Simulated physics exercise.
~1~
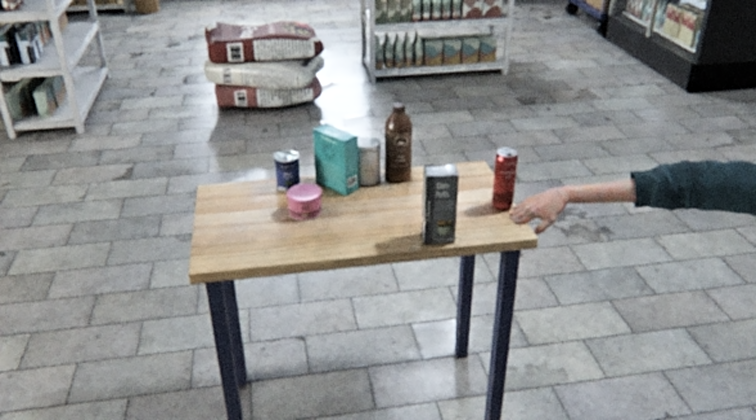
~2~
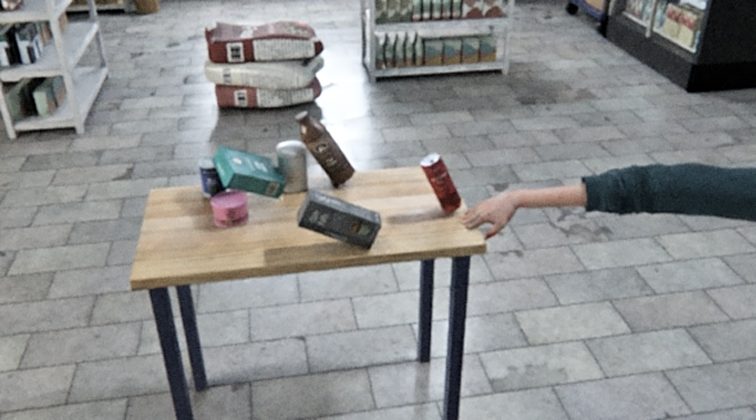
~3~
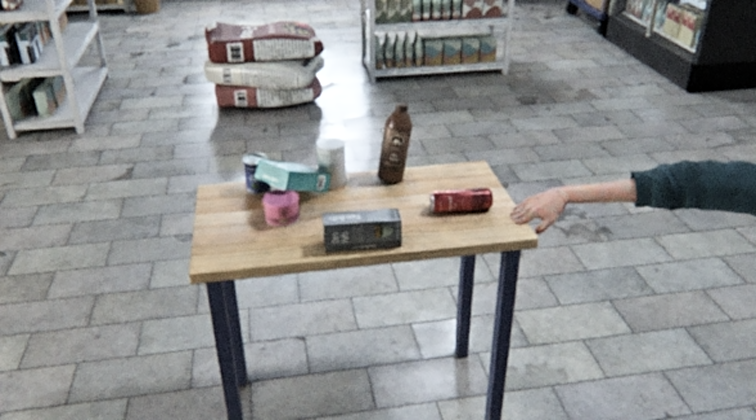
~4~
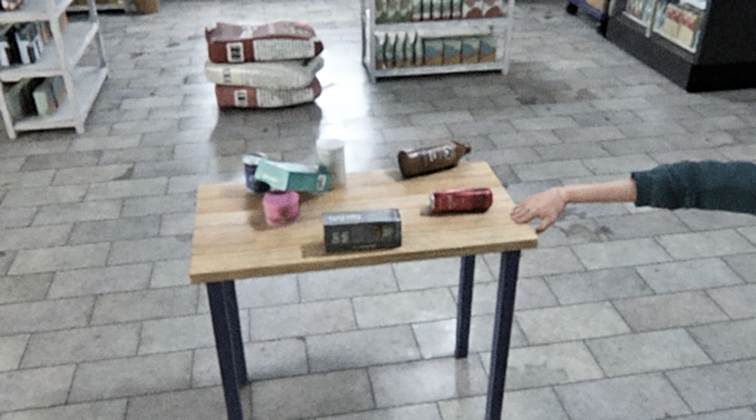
An arm in a dark green sleeve reaches in from the right to a light wooden table on a grey brick-patterned shop floor, seen from the front and slightly above. On it stand a blue tin, turquoise packet, pink tub, white jar, brown bottle, grey carton and red can. The hand shoves the table left, and the packet, carton, bottle and can tip. The table jerks back right, leaving packet, carton and can toppled, the bottle leaning. Finally the bottle falls onto its side, while the shifted jar and tub stay upright.
